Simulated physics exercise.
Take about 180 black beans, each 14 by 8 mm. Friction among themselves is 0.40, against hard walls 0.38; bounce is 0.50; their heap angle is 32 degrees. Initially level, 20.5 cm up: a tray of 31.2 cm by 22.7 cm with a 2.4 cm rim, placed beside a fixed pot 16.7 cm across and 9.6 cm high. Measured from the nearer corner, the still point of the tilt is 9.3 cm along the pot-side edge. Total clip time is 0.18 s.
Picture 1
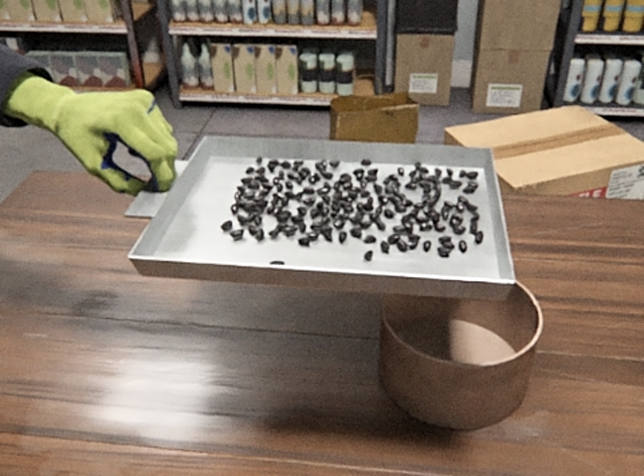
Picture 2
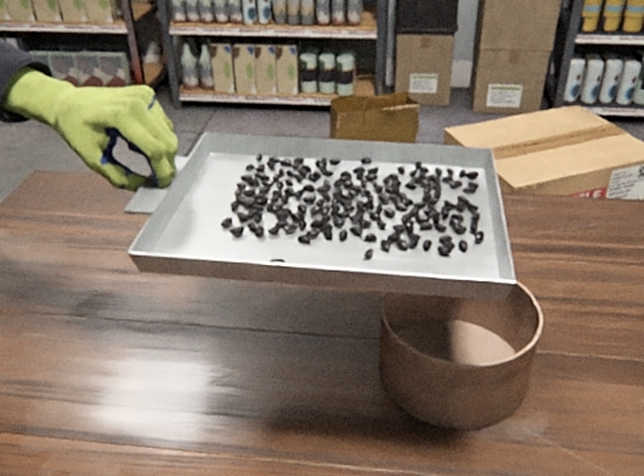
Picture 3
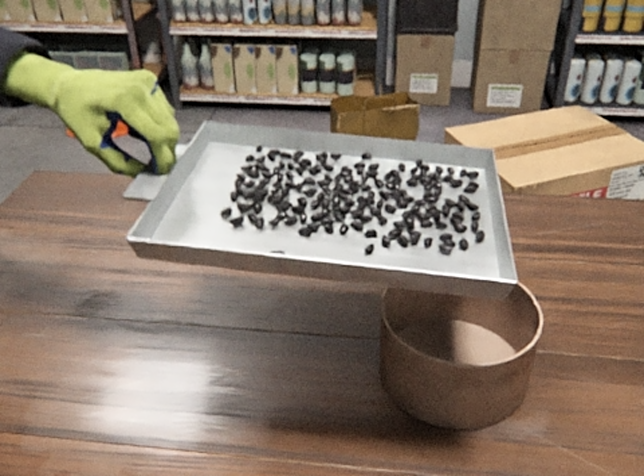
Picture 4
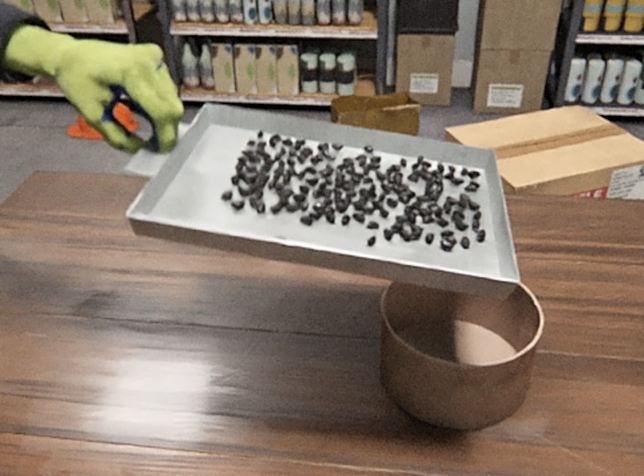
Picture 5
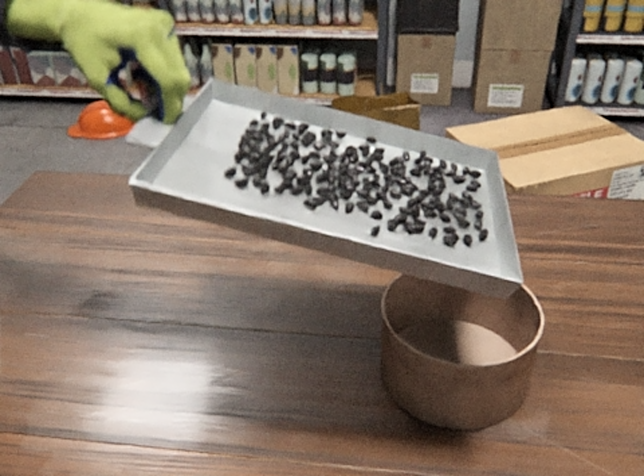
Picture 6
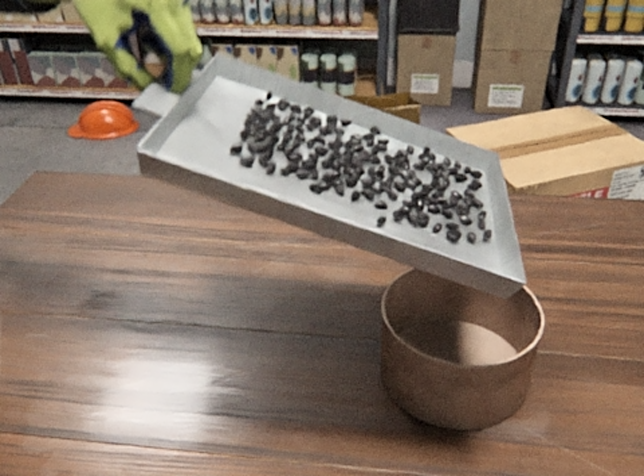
Metal tray of black beans tilting steadily down to the right above a copper-coloured pot as a green-gloved hand raises its left end.
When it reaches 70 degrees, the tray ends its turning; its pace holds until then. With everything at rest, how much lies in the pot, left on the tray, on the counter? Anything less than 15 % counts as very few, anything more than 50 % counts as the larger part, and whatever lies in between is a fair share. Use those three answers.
Pot: Very few. Left on the tray: A fair share. Counter: The larger part.
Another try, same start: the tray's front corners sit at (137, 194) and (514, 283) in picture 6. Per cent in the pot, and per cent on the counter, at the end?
Split: Pot = 5, counter = 45.
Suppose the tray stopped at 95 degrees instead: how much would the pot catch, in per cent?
Then about 20 per cent.
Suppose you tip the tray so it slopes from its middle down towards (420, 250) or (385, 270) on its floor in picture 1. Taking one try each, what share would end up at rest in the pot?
That would be close to 0 per cent and then close to 0 per cent.
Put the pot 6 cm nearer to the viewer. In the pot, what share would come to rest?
Then roughly 0 percent would land in it.
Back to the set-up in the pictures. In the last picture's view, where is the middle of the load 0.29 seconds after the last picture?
Around (478, 172).
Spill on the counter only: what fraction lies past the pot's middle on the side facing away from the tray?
Some 100 per cent of the spill lies beyond the centre.
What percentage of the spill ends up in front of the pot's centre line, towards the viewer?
About 30 percent of the spill.
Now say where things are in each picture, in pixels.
Tray tilt 0 degrees, front corners at (136, 254) and (507, 277); middle of the pieces at (347, 199); pot at (460, 308), in the first frame.
Tray tilt 1 degrees, front corners at (136, 249) and (508, 277); middle of the pieces at (347, 198), in the second frame.
Tray tilt 3 degrees, front corners at (135, 235) and (509, 277), lowest corner right back; middle of the pieces at (348, 192), in the third frame.
Tray tilt 8 degrees, front corners at (135, 212) and (512, 277), lowest corner right back; middle of the pieces at (350, 183), in the fourth frame.
Tray tilt 13 degrees, front corners at (139, 180) and (516, 277), lowest corner right back; middle of the pieces at (353, 172), in the fifth frame.
Tray tilt 19 degrees, front corners at (146, 147) and (519, 277), lowest corner right back; middle of the pieces at (358, 160); pot at (461, 308), in the sixth frame.
Then, 0.18 s after the last picture, tilt 47 degrees; the tray holds 100 %, the pot 0 %.
Then, 0.29 s after the last picture, tilt 64 degrees; the tray holds 100 %, the pot 0 %.
Then, 0.54 s after the last picture, tilt 70 degrees; the tray holds 40 %, the pot 0 %.
In the end, pot 5 %, tray 35 %, counter 60 %.
